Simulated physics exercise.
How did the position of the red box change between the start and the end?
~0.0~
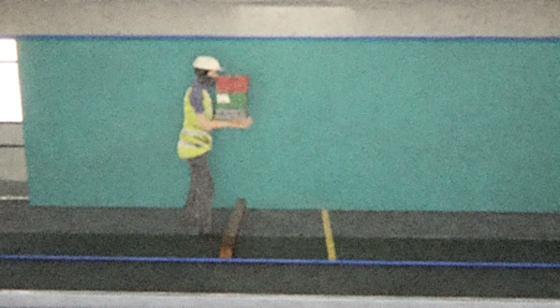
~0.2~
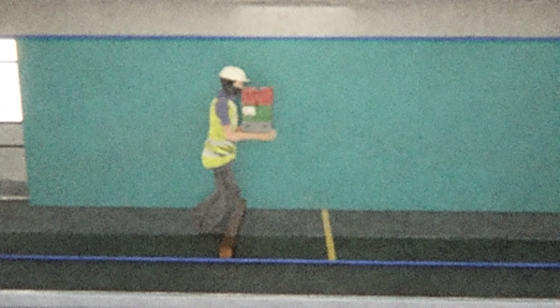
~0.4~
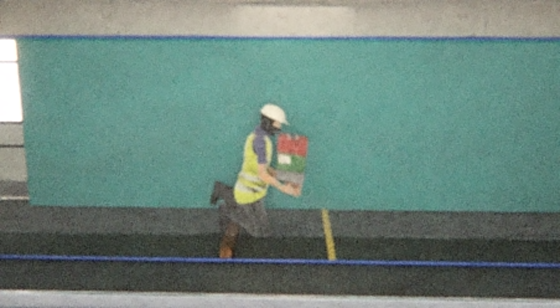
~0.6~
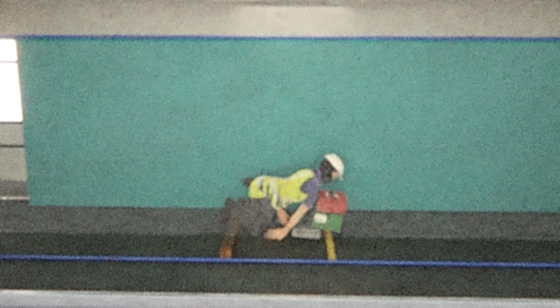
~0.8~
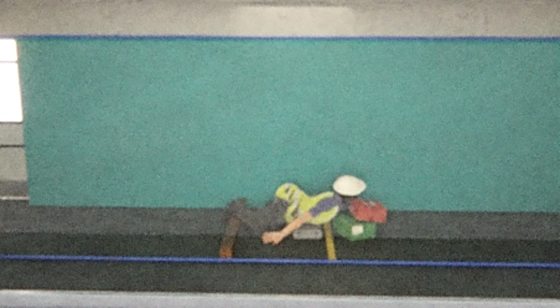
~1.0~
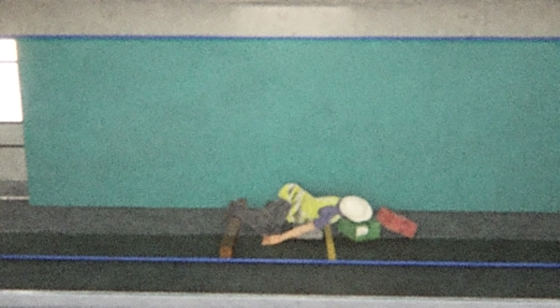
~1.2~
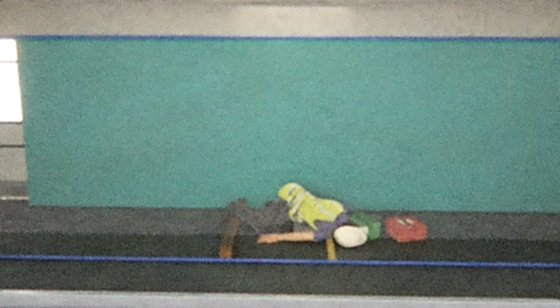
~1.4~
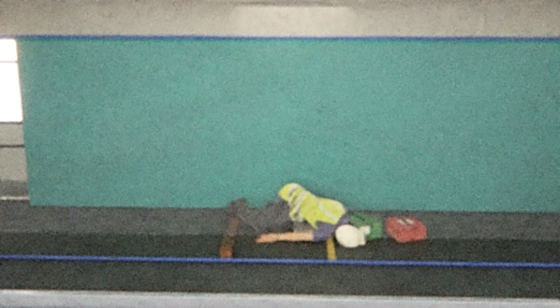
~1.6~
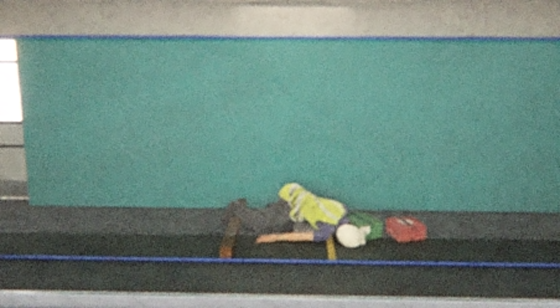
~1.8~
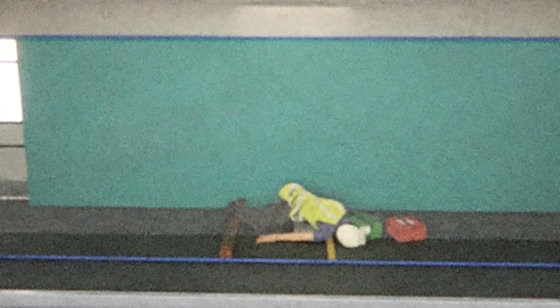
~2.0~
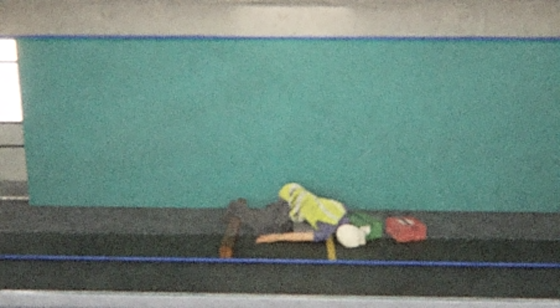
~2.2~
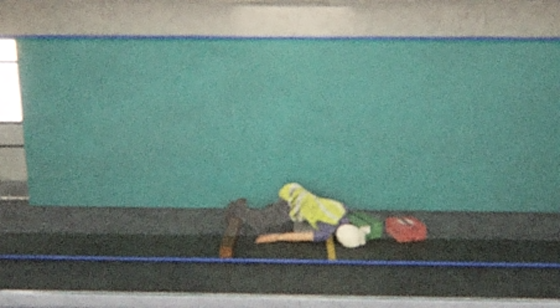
At the start the red box was on top of the stack held up in the worker's arms, and by the end it was lying on the ground farther to the right, past the yellow line.
